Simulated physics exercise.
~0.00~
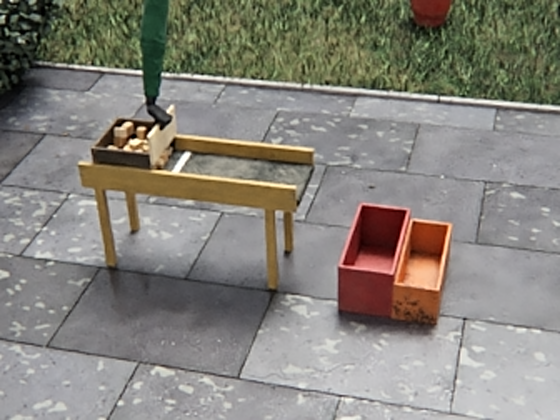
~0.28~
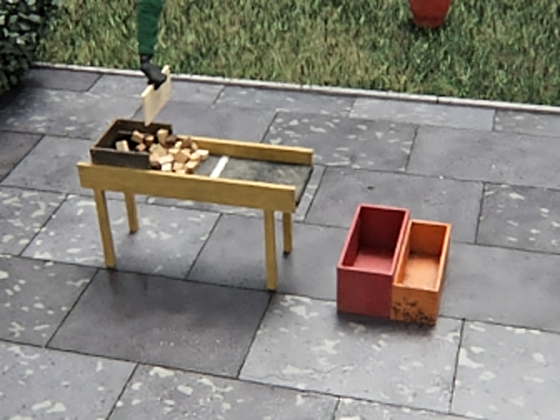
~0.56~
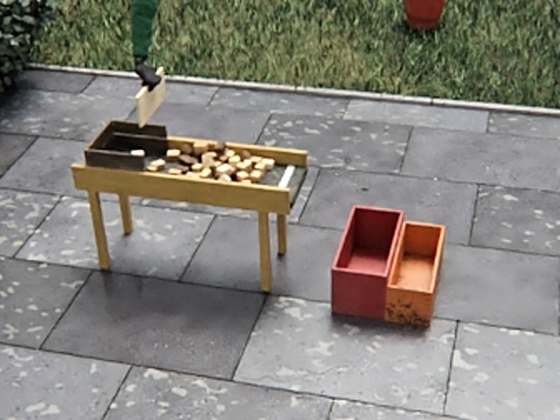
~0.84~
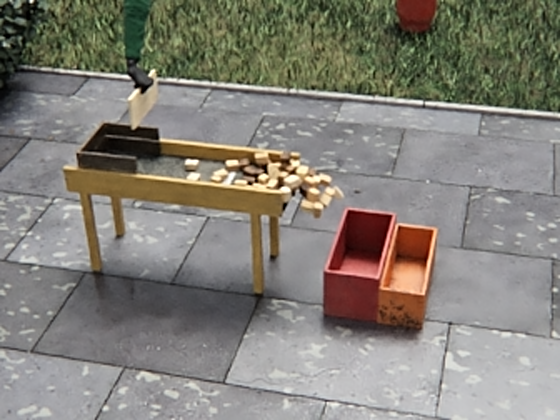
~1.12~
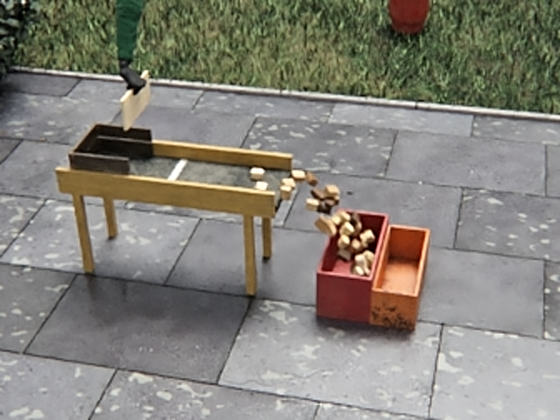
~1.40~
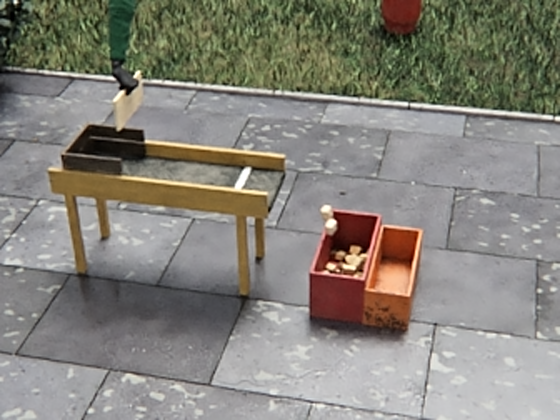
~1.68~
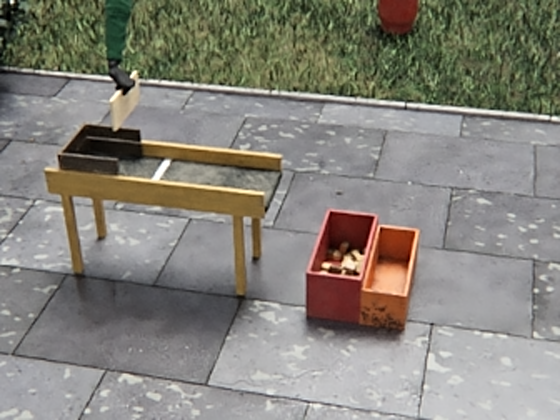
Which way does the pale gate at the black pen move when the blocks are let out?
The gate moves up, lifted clear of the pen by the green arm.
